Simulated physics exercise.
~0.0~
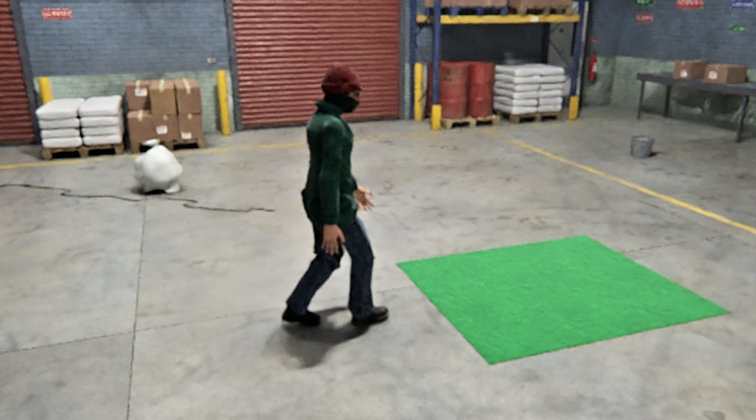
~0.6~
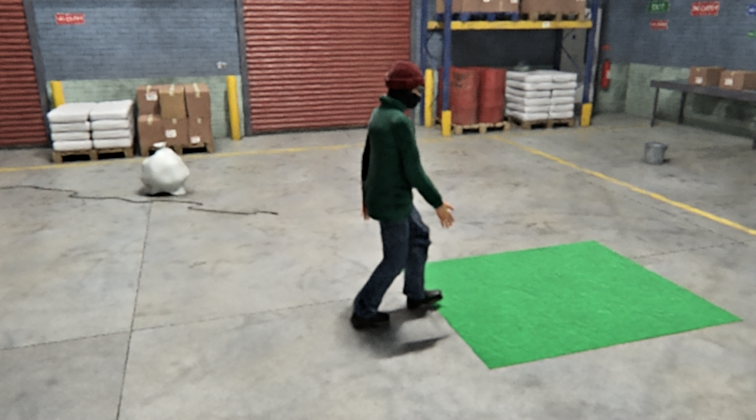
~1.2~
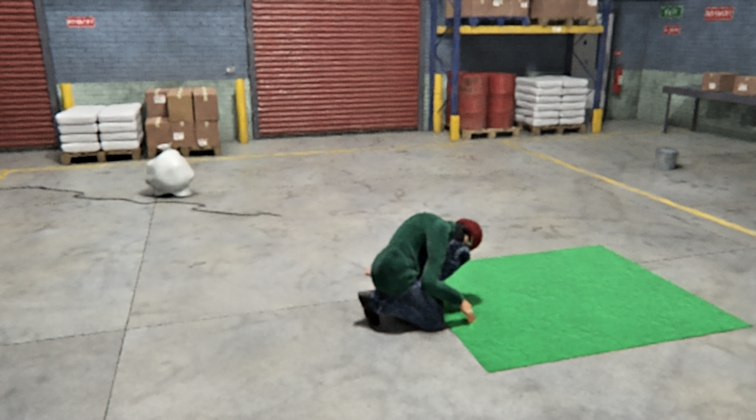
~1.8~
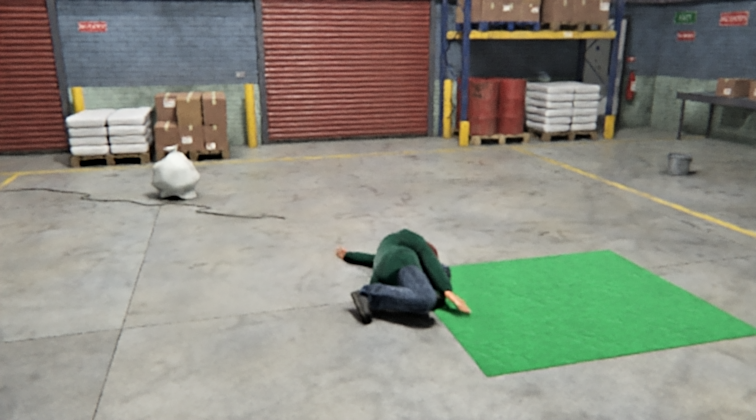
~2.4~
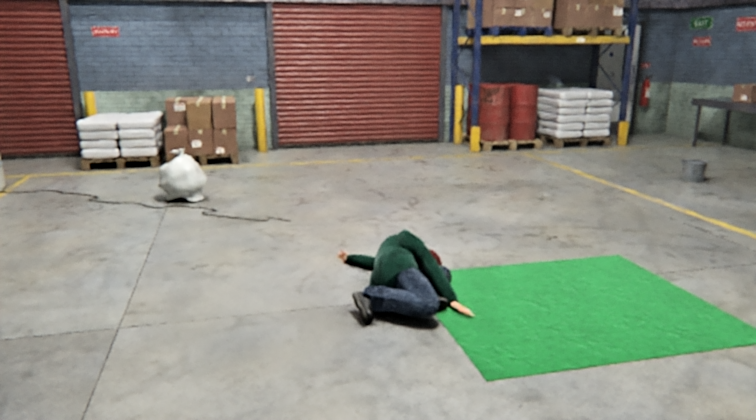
A person in a red beanie and green jacket walked right across a warehouse floor towards a green mat, crumpled to the knees at its near edge, and toppled over, ending curled up with head over the edge and hips still short of it.
